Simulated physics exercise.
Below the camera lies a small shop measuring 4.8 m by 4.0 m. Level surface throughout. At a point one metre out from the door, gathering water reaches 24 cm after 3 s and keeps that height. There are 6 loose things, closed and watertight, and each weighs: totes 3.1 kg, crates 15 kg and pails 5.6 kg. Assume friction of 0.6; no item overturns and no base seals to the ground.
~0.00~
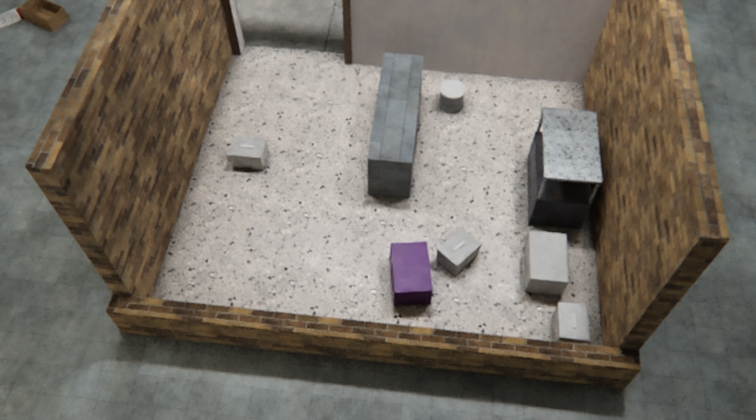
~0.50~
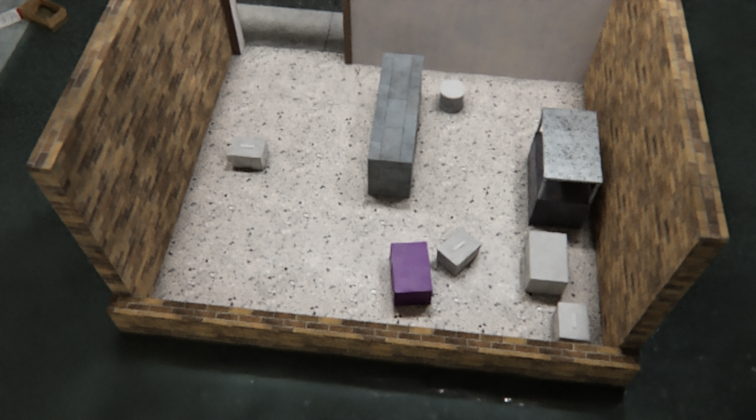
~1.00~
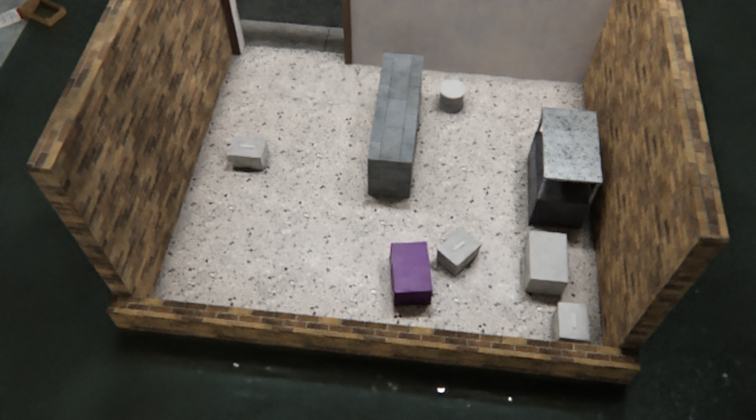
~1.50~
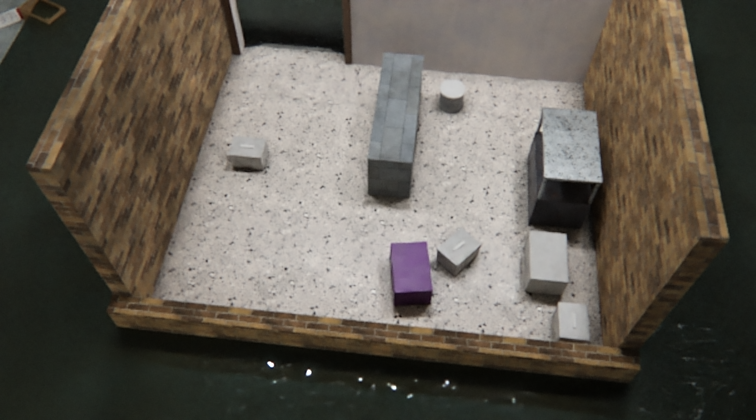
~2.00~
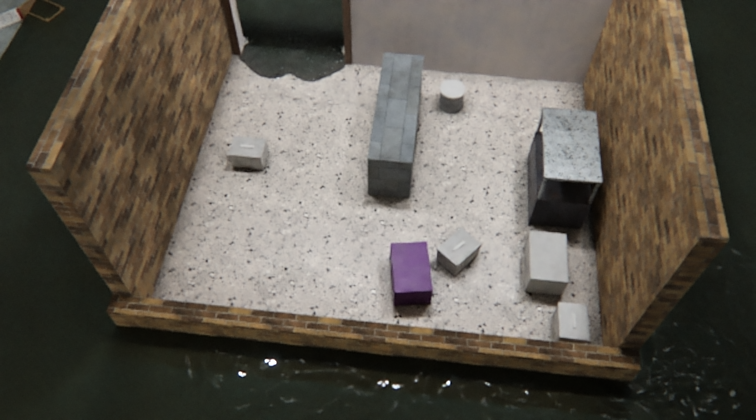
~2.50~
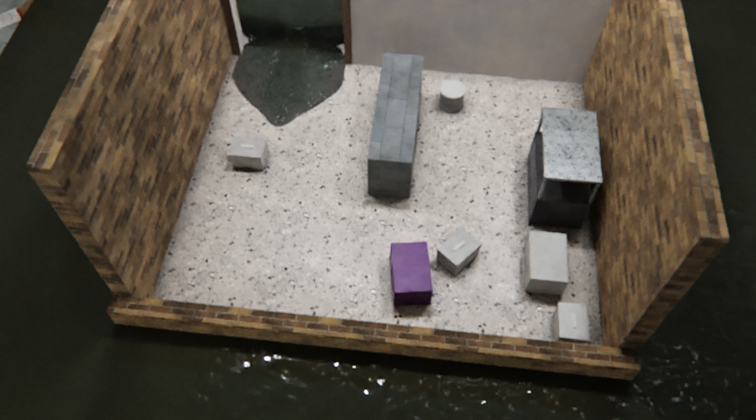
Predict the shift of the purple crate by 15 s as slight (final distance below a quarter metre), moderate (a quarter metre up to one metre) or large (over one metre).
Long gone.
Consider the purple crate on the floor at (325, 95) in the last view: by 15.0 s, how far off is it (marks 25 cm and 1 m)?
Answer: It covers a big distance.
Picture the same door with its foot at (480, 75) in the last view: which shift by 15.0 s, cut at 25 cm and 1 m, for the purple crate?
That would leave the purple crate a long way off.
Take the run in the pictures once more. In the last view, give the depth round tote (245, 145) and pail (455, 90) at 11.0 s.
Roughly 21 and 4 cm.
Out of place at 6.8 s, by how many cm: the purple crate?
About 40 cm.
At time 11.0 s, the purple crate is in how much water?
Roughly 6 cm at that moment.
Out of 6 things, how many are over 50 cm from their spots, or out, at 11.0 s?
Result: 3.
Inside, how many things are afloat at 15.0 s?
That would be 6 of them.
After 3.5 s the purple crate is near (411, 266), 0.0 m from its start, aground; 0 afloat.
After 6.8 s the purple crate is near (451, 256), 0.4 m from its start, aground; 1 afloat.
After 11.0 s the purple crate is near (475, 123), 2.2 m from its start, aground; 4 afloat.
After 15.0 s the purple crate is near (525, 65), 3.3 m from its start, afloat; 6 afloat.
